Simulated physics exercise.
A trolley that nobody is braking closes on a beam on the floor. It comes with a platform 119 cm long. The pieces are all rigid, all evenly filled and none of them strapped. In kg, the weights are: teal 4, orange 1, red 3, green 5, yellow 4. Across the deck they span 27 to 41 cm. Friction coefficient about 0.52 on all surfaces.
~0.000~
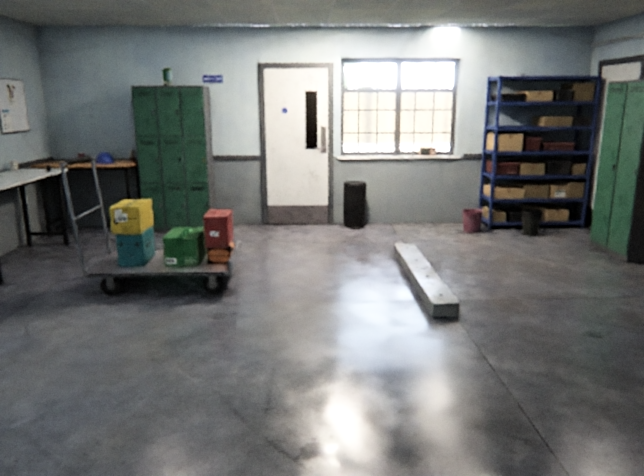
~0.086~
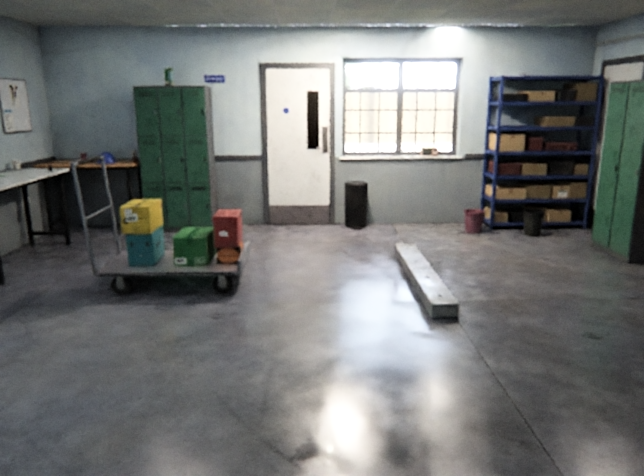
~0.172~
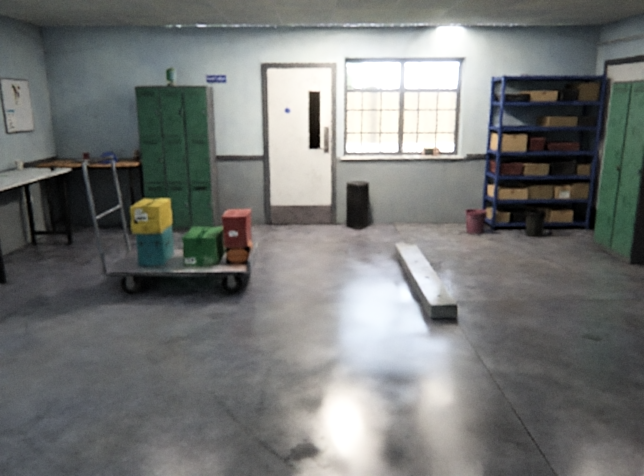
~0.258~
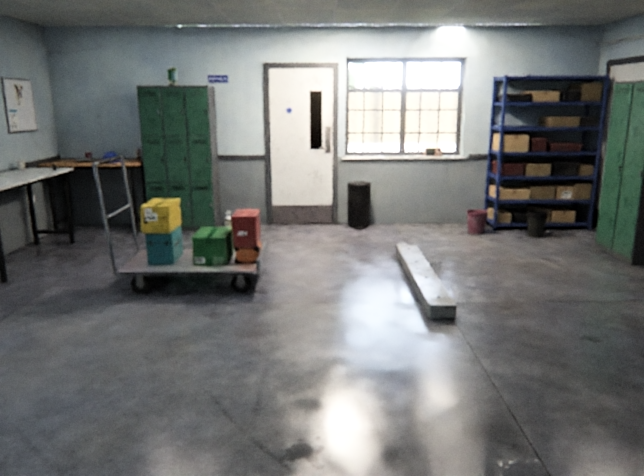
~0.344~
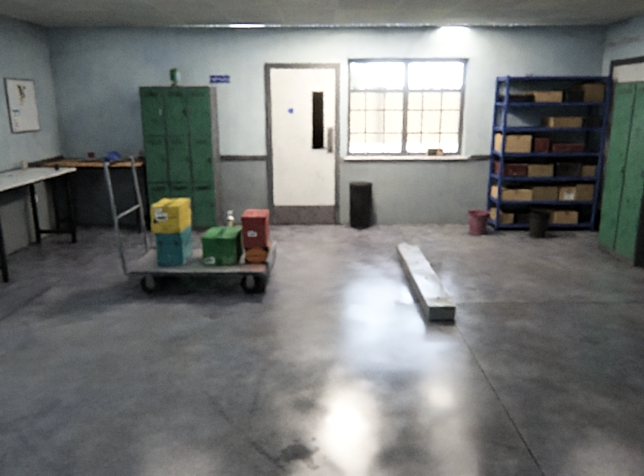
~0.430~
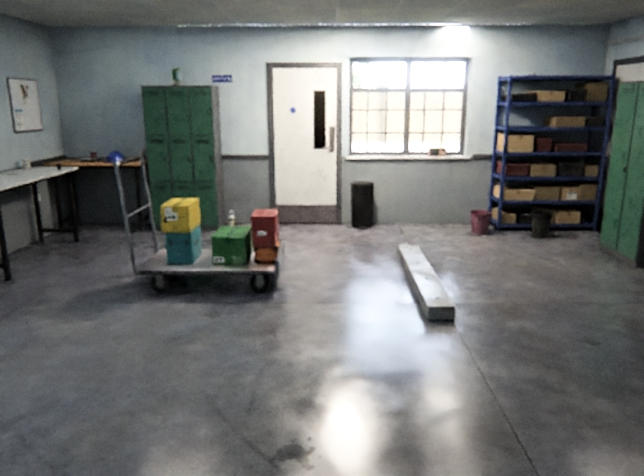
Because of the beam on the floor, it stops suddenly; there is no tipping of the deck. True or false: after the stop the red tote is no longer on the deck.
True.
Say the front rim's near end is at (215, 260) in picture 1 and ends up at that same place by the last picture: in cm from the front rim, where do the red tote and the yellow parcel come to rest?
Red 40 past, yellow 60 behind.
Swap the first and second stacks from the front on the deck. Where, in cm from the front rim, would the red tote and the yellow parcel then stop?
The red one would rest 40 cm behind the front rim and yellow 90 cm behind it.
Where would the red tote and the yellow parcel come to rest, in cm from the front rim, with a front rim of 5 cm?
Red 50 past, yellow 90 behind.
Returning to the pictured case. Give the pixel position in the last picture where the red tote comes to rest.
About (467, 268).
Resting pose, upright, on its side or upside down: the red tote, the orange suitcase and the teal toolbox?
Final state - red: Upturned; orange: Erect; teal: Erect.
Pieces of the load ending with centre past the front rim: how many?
Looks like the number is 1.
The wheels strike at 1.73 s.
After 2.13 s the red tote is 1 cm behind the rim, tilted 30°, near (420, 227) in the last picture's view.
After 2.53 s the red tote is 20 cm past the rim, tilted 90°, near (442, 256) in the last picture's view.
When all is still (3.5 s), past the rim, red tote; behind it, teal toolbox, orange suitcase, green carton and yellow parcel.
